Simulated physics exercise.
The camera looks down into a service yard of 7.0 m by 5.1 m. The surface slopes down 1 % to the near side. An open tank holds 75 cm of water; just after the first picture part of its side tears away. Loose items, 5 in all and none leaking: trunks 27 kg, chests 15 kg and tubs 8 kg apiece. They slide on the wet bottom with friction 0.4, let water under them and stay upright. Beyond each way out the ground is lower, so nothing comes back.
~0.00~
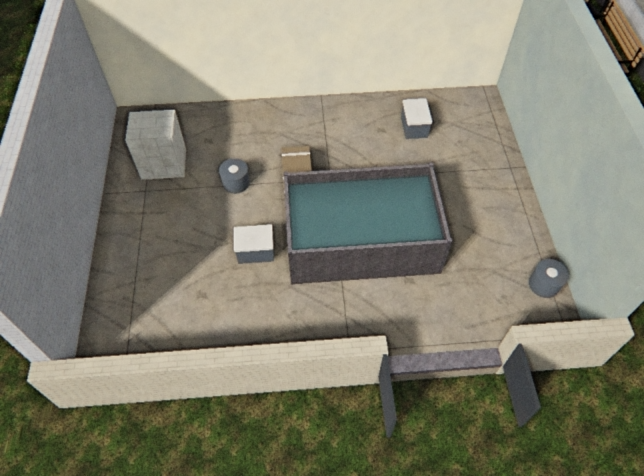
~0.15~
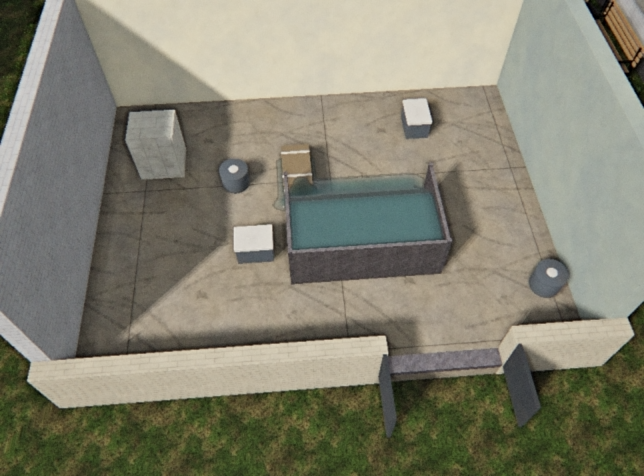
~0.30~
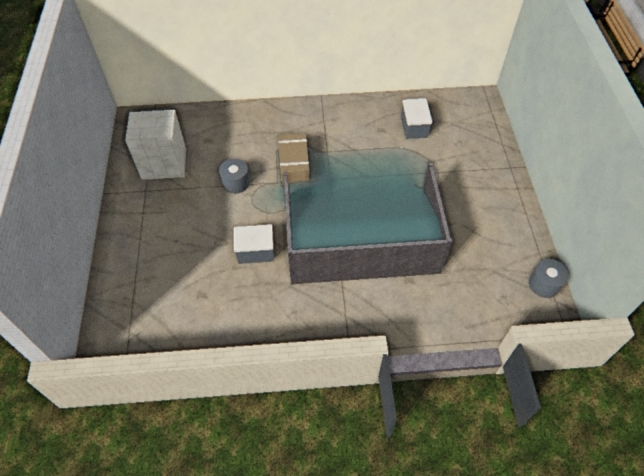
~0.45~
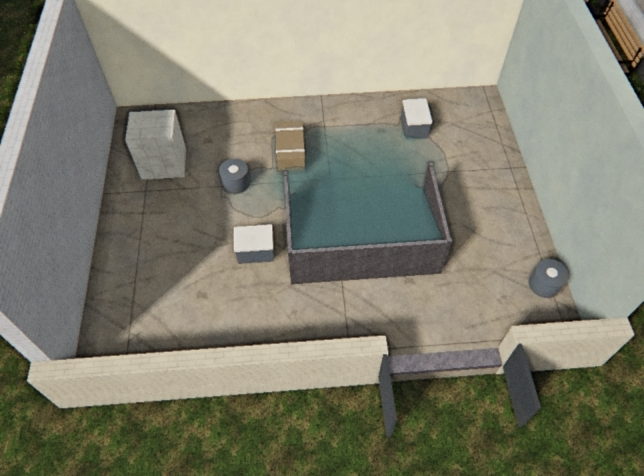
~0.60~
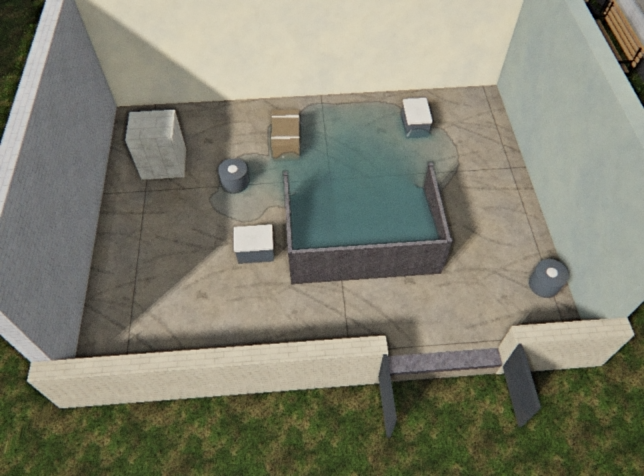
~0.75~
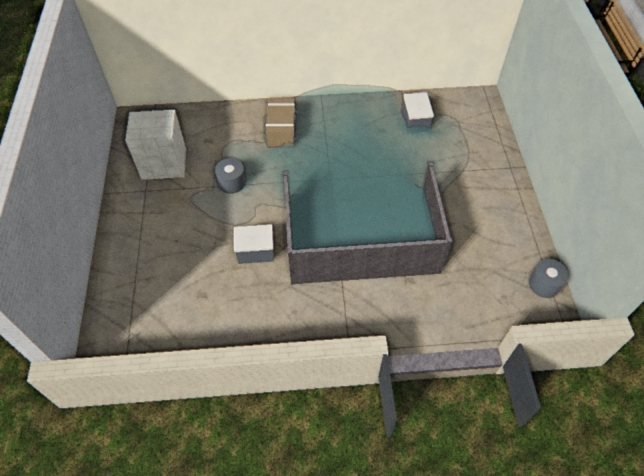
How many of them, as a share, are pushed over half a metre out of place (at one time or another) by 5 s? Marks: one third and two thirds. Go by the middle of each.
Share: At least two thirds.
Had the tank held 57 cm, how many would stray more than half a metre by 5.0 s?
In that case 3 of them.
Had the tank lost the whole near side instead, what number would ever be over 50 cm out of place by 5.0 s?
Then 1.
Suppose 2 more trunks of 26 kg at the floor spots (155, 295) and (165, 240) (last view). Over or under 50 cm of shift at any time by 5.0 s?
In turn: Less, less.
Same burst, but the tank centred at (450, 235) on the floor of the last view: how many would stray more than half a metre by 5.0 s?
In that case 4 of them.
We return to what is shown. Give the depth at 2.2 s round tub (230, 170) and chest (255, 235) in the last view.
About 1 and 0 cm.
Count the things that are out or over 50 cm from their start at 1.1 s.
I count 2.
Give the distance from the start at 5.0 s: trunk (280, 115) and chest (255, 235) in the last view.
In turn: 300 cm, 0 cm.
After 1.1 s 2 of 5 are over 50 cm from their spots; 0 afloat.
After 2.2 s 2 of 5 are over 50 cm from their spots; 2 afloat.
After 3.5 s 2 of 5 are over 50 cm from their spots; 1 afloat.
After 5.0 s 4 of 5 are over 50 cm from their spots, and 4 have been at some point; 1 afloat.
